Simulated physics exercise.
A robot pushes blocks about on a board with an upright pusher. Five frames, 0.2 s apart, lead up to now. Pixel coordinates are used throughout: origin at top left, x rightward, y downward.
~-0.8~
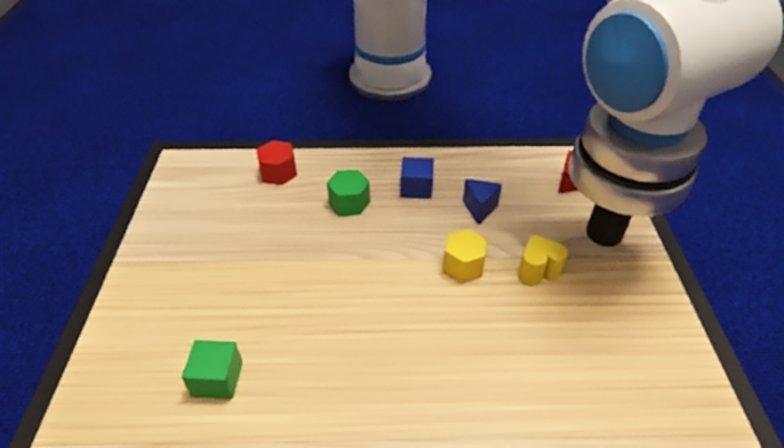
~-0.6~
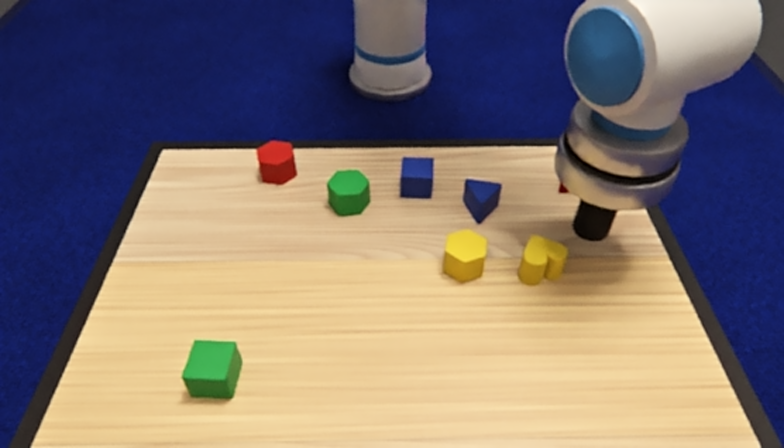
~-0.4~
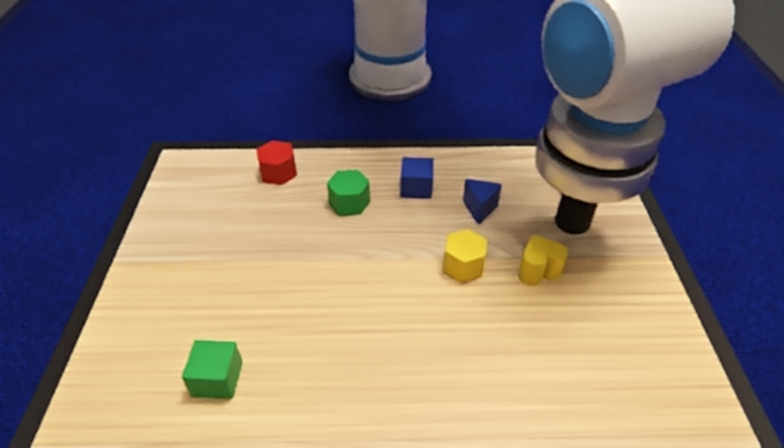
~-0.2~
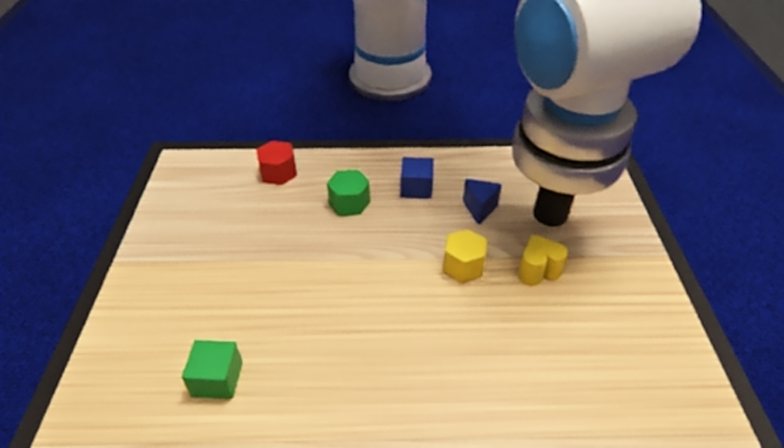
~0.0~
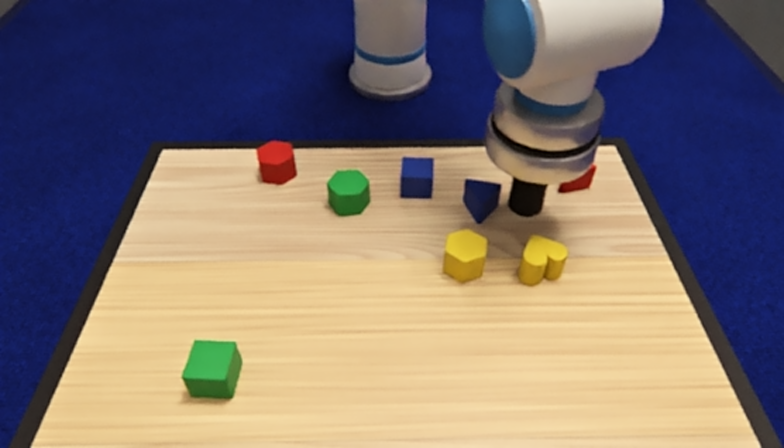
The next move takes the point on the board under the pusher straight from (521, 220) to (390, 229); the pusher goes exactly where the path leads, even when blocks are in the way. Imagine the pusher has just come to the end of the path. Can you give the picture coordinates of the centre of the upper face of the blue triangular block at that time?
That would be at about pixel (461, 182).
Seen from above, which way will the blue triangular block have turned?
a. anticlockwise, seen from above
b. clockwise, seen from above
Choice b: Clockwise, seen from above.
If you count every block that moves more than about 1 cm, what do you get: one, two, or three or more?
I reckon the push displaces only one of the blocks by more than 1 cm.
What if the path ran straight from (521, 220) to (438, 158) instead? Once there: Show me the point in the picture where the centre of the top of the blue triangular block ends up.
My estimate: (463, 181).
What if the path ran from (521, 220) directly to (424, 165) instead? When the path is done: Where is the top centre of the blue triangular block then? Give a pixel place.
The answer is (449, 181).
What follows on the original path. One third of the way, pusher (480, 209); blue triangular block (465, 184), turned 25° clockwise.
Two thirds of the way, pusher (435, 212); blue triangular block (461, 182), turned 40° clockwise.
At the end, pusher (390, 216); yellow hexagon unmoved; blue triangular block (461, 182), turned 40° clockwise.
